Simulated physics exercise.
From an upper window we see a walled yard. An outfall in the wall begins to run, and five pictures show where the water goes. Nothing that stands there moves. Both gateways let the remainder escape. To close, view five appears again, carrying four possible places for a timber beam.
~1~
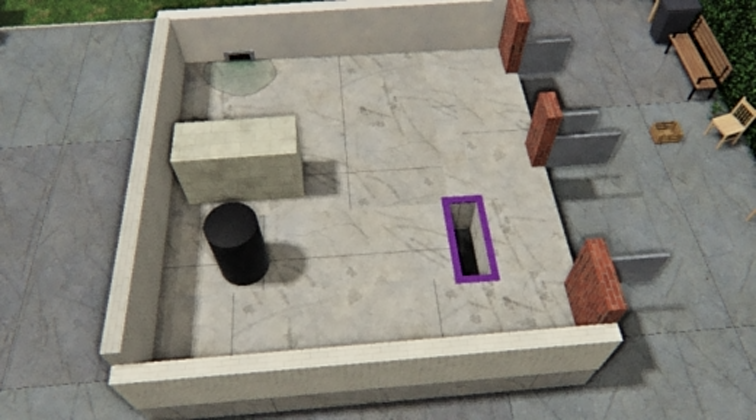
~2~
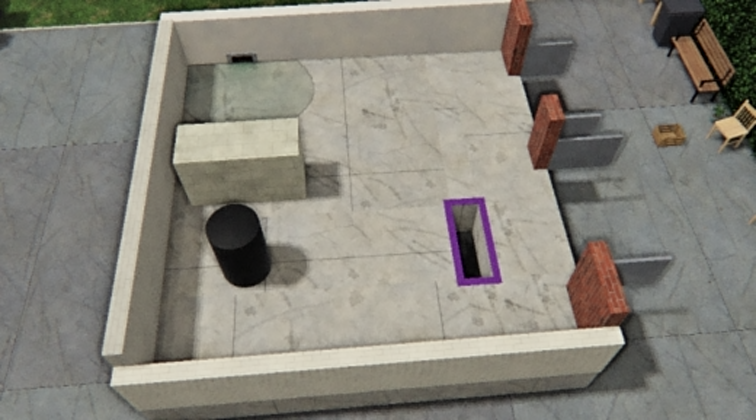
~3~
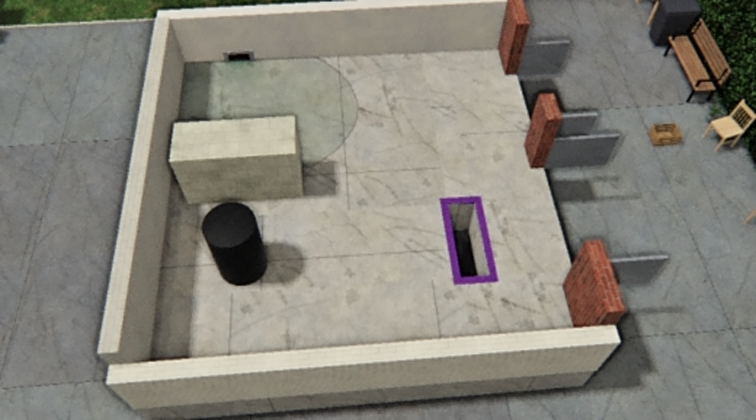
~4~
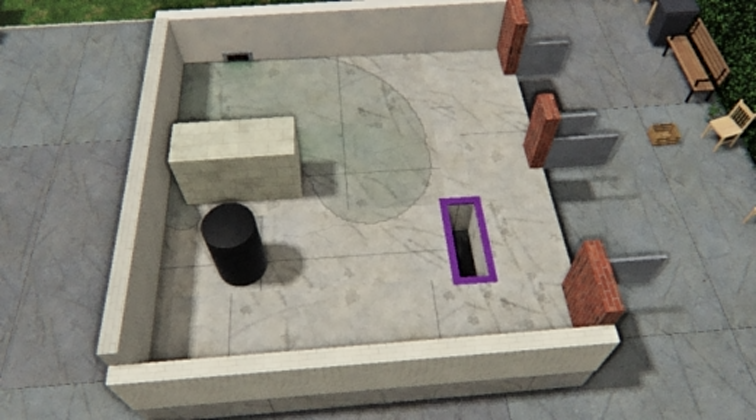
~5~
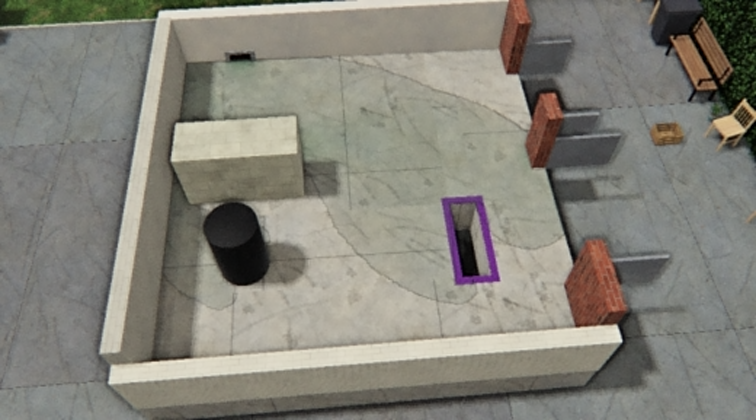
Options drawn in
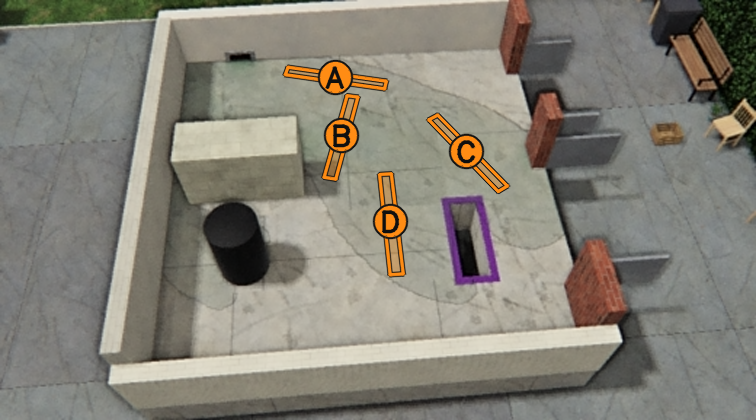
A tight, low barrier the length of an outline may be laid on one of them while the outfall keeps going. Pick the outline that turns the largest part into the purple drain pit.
C.
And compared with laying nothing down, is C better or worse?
It is better.
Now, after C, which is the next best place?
Place A.
In orange, A from (286, 70) to (385, 84); B from (329, 178) to (352, 96); C from (433, 117) to (502, 188); D from (396, 274) to (385, 174).
With A, about 36 % of the stream goes into the purple drain pit, about 63 % out by the gates.
With B, about 19 % of the stream goes into the purple drain pit, about 81 % out by the gates.
With C, about 58 % of the stream goes into the purple drain pit, about 42 % out by the gates.
With D, about 23 % of the stream goes into the purple drain pit, about 77 % out by the gates.
